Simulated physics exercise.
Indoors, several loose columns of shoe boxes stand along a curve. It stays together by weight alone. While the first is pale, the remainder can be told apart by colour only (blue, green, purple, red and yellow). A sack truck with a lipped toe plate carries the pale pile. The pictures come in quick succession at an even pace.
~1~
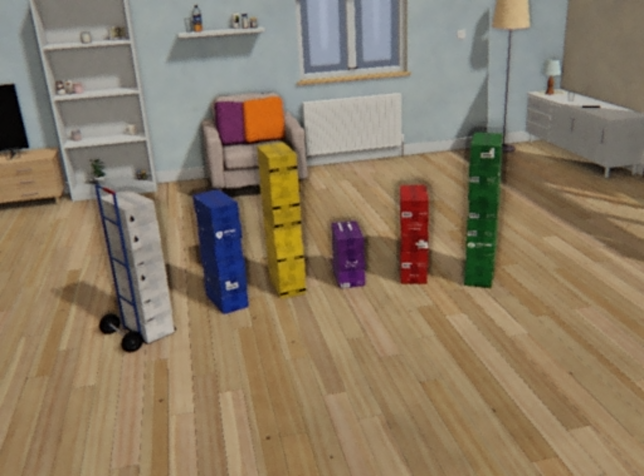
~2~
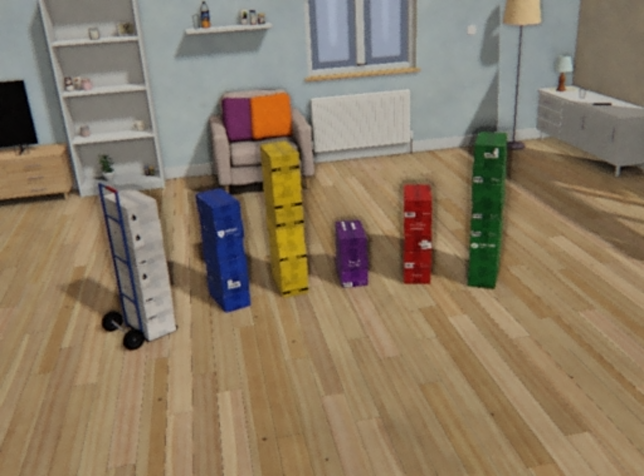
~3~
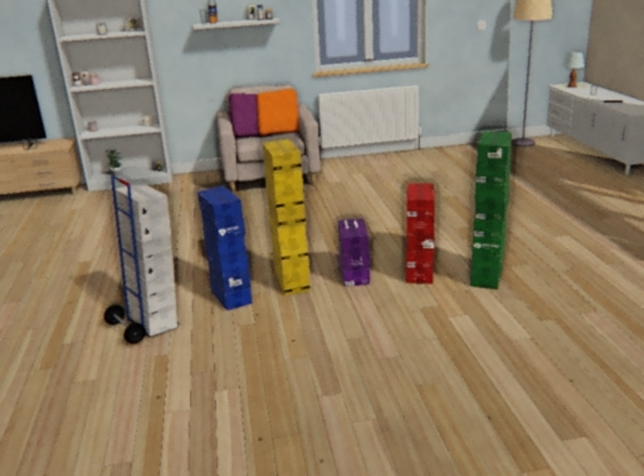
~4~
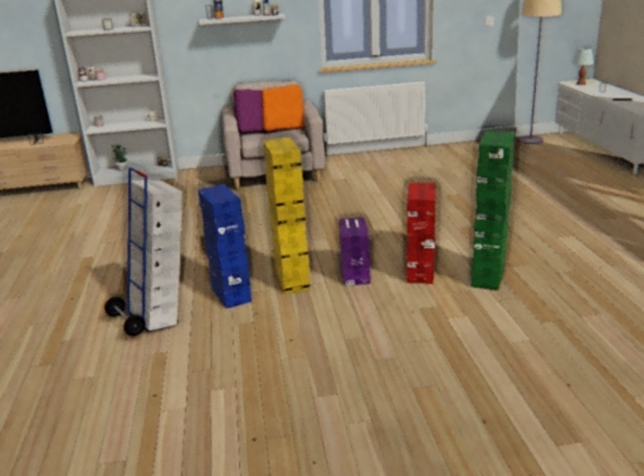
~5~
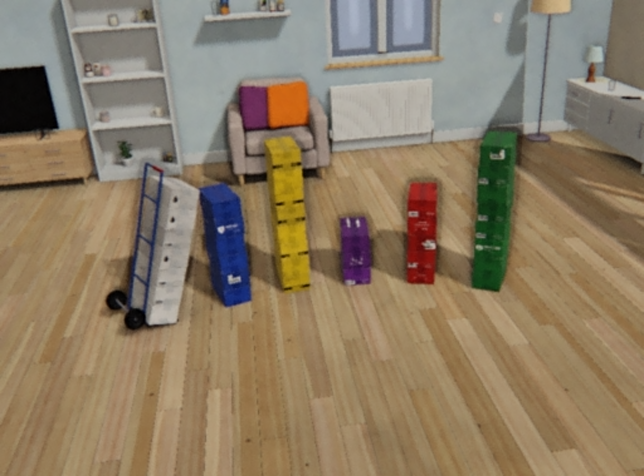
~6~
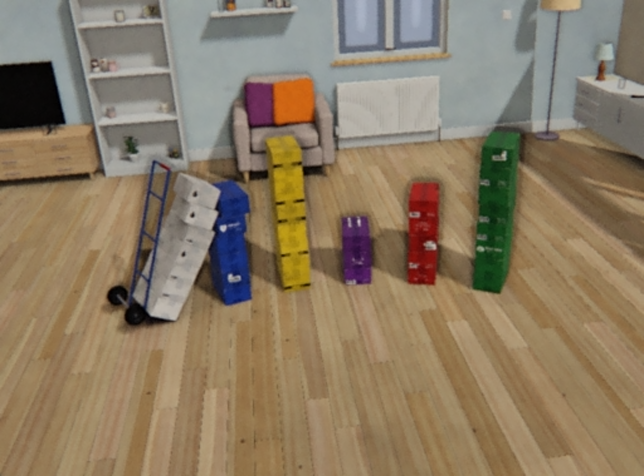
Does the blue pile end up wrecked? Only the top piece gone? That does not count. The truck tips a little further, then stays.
Yes.
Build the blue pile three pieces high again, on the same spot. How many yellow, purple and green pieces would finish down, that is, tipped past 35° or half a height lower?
The numbers come out as yellow 0, purple 0 and green 0.
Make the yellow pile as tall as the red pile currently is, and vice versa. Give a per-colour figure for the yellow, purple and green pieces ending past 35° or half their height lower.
Colour by colour: Yellow 4; purple 0; green 0.
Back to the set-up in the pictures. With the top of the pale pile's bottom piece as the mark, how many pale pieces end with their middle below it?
4 in all.
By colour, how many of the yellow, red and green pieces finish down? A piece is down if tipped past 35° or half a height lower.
The tally reads yellow 8, then red 0, then green 0.
Soon, 7 of the pale pile down; none of the 6 blue boxes down (0 of 30 in all colours); top blue box tipped a little.
A while on, 7 of the pale pile down; 1 of the 6 blue boxes down (1 of 30 in all colours); top blue box tipped clearly, half its height lower; top yellow box tipped a little.
Towards the end, 7 of the pale pile down; 5 of the 6 blue boxes down (12 of 30 in all colours); top blue box tipped well over, some two heights lower; top yellow box tipped steeply, some two heights lower.
Then, 7 of the pale pile down; 5 of the 6 blue boxes down (15 of 30 in all colours); top blue box tipped steeply, some four heights lower; top purple box tipped well over, half its height lower.
Finally, 7 of the pale pile down; 5 of the 6 blue boxes down (15 of 30 in all colours); top blue box on its side; top purple box tipped well over, about its own height lower. Seen by the last camera, middles, top blue box near (323, 229), top purple box near (394, 243).
